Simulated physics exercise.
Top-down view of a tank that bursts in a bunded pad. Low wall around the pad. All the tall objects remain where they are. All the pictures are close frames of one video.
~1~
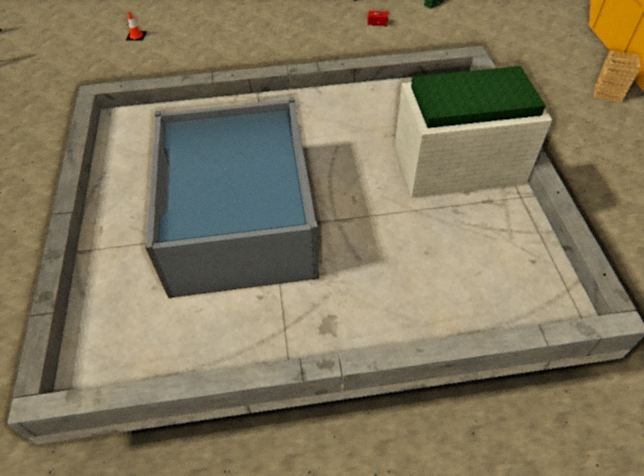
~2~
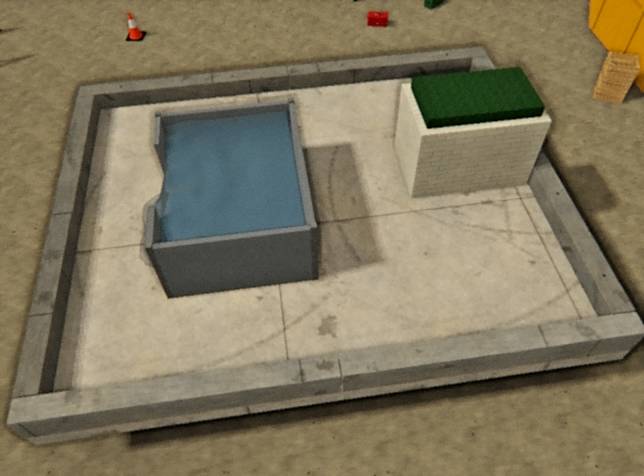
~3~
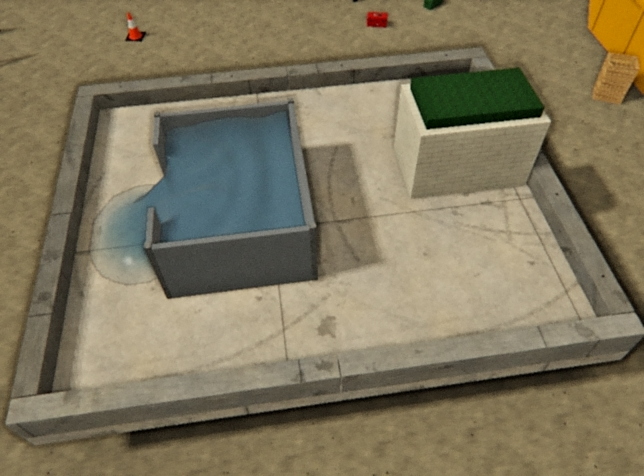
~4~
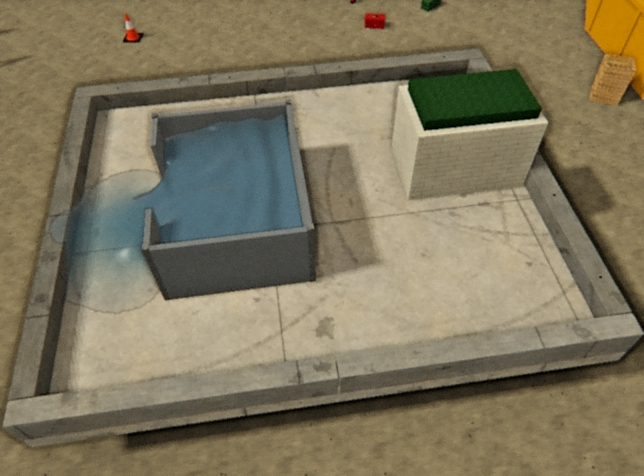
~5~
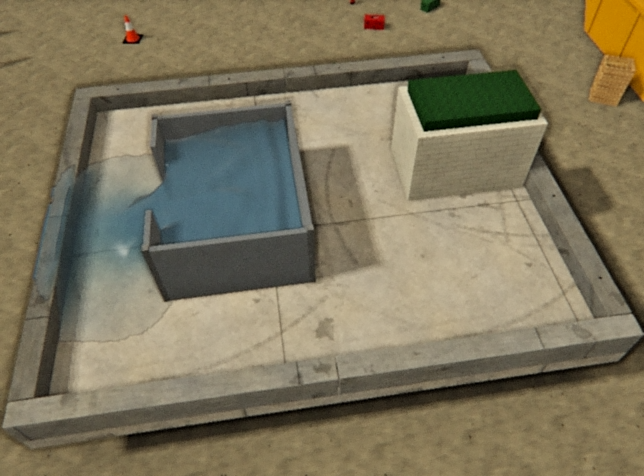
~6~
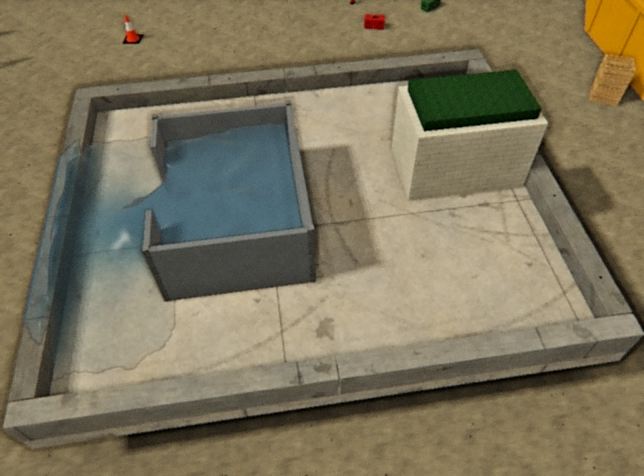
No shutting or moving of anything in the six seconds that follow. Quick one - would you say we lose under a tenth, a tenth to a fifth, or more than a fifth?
Tenth up to fifth.
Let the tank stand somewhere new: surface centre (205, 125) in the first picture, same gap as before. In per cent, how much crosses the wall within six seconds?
I'd put it near 18 in a hundred.
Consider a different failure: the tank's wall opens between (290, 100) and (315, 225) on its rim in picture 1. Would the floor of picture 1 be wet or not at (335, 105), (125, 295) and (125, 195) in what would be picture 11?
First point swamped, second point bare, third point bare.
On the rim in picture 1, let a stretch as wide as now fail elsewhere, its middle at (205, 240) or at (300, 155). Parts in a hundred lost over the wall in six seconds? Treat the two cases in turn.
About 18% and then about 4%.
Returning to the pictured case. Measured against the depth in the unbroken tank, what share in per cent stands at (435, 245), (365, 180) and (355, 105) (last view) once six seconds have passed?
Readings in sequence: 8, 4, 4 percent.
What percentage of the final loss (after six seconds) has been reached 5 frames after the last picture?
Log: Around 35 %, estimated.
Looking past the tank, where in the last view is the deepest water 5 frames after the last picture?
I would point to (77, 241).
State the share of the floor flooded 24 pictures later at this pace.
I reckon 90 per cent or so.
A moment on, water covers 20 % of the floor; the low wall has let 1 % over.
Next, water covers 25 % of the floor; the low wall has let 5 % over.
Then, water covers 50 % of the floor; the low wall has let 13 % over.
Later, water covers 75 % of the floor; the low wall has let 14 % over.
In the end, water covers 80 % of the floor; the low wall has let 14 % over.
